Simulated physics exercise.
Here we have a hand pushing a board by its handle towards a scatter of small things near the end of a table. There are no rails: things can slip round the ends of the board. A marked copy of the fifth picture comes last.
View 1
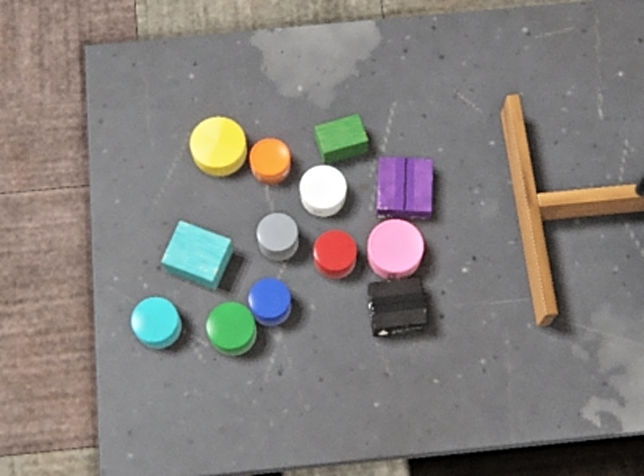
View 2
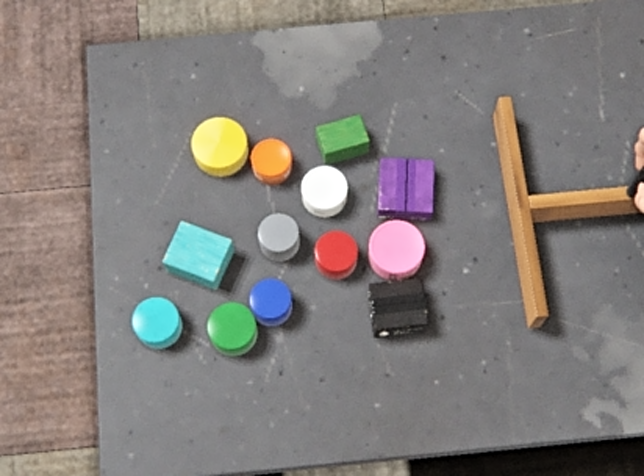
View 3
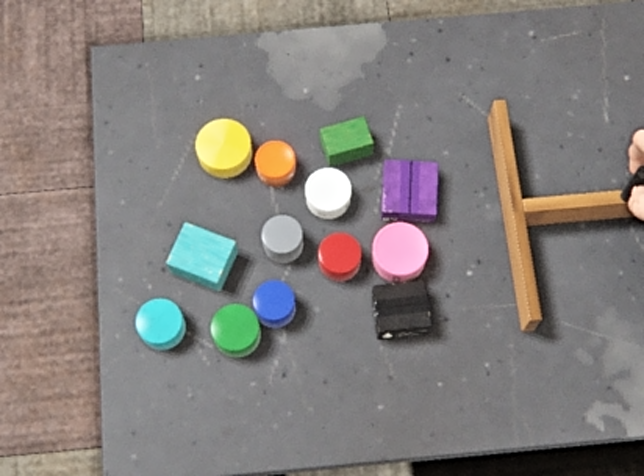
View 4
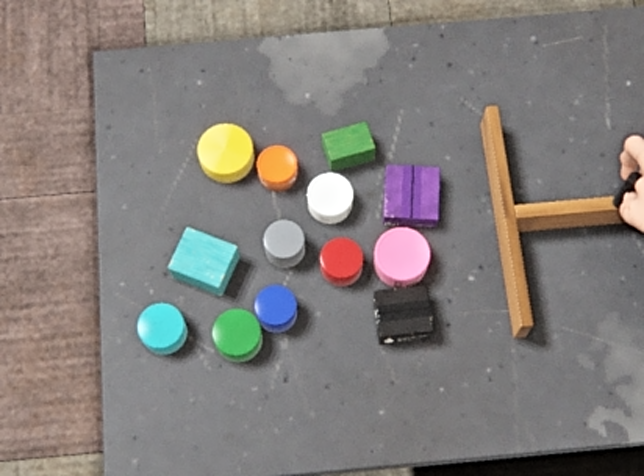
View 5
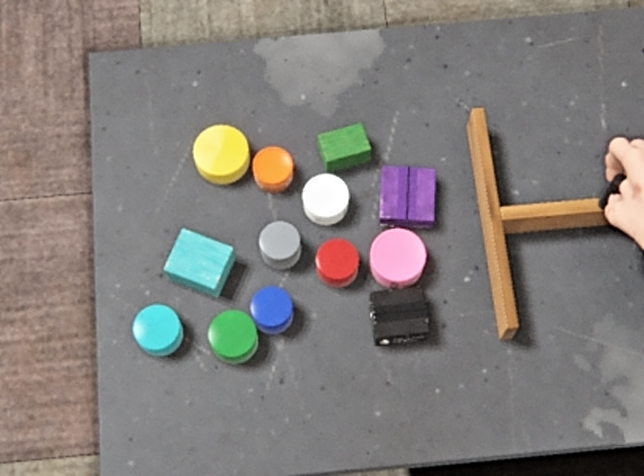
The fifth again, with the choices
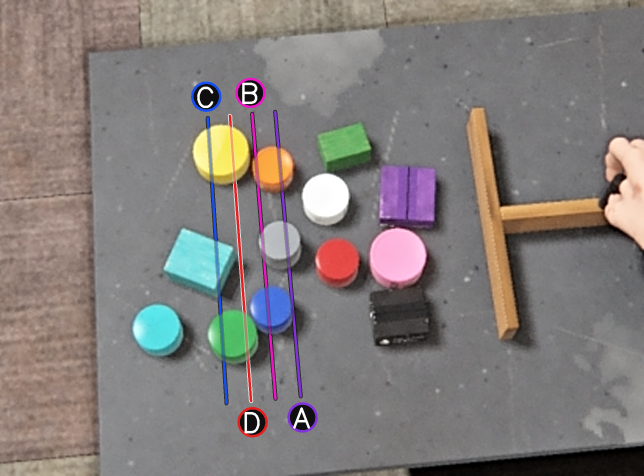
A wooden T-shaped board, pushed by a hand at its handle, slid slowly a short way left across the grey table towards a scatter of colourful little tubs and blocks, which stayed still.
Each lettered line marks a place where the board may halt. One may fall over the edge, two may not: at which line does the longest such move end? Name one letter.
It can go as far as C.
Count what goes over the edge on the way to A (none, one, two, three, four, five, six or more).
The count is none.
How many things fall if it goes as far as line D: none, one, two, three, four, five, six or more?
By then, none.
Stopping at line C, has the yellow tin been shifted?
By then, yes.
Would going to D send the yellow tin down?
No.
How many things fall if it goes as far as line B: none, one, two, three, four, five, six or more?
The count is none.
On the copy, A at (287, 248); B at (263, 250); C at (217, 254); D at (240, 252).
On C. First, board (396, 223); black box (370, 319); pink tub (363, 263).
Then, board (295, 232); turquoise block (170, 265); yellow tin (177, 144).
Finally, board (219, 239); turquoise block (96, 266); turquoise pot (103, 342); none fallen.
By contrast, A is within the limit but short; B is within the limit but short; D is within the limit but short.
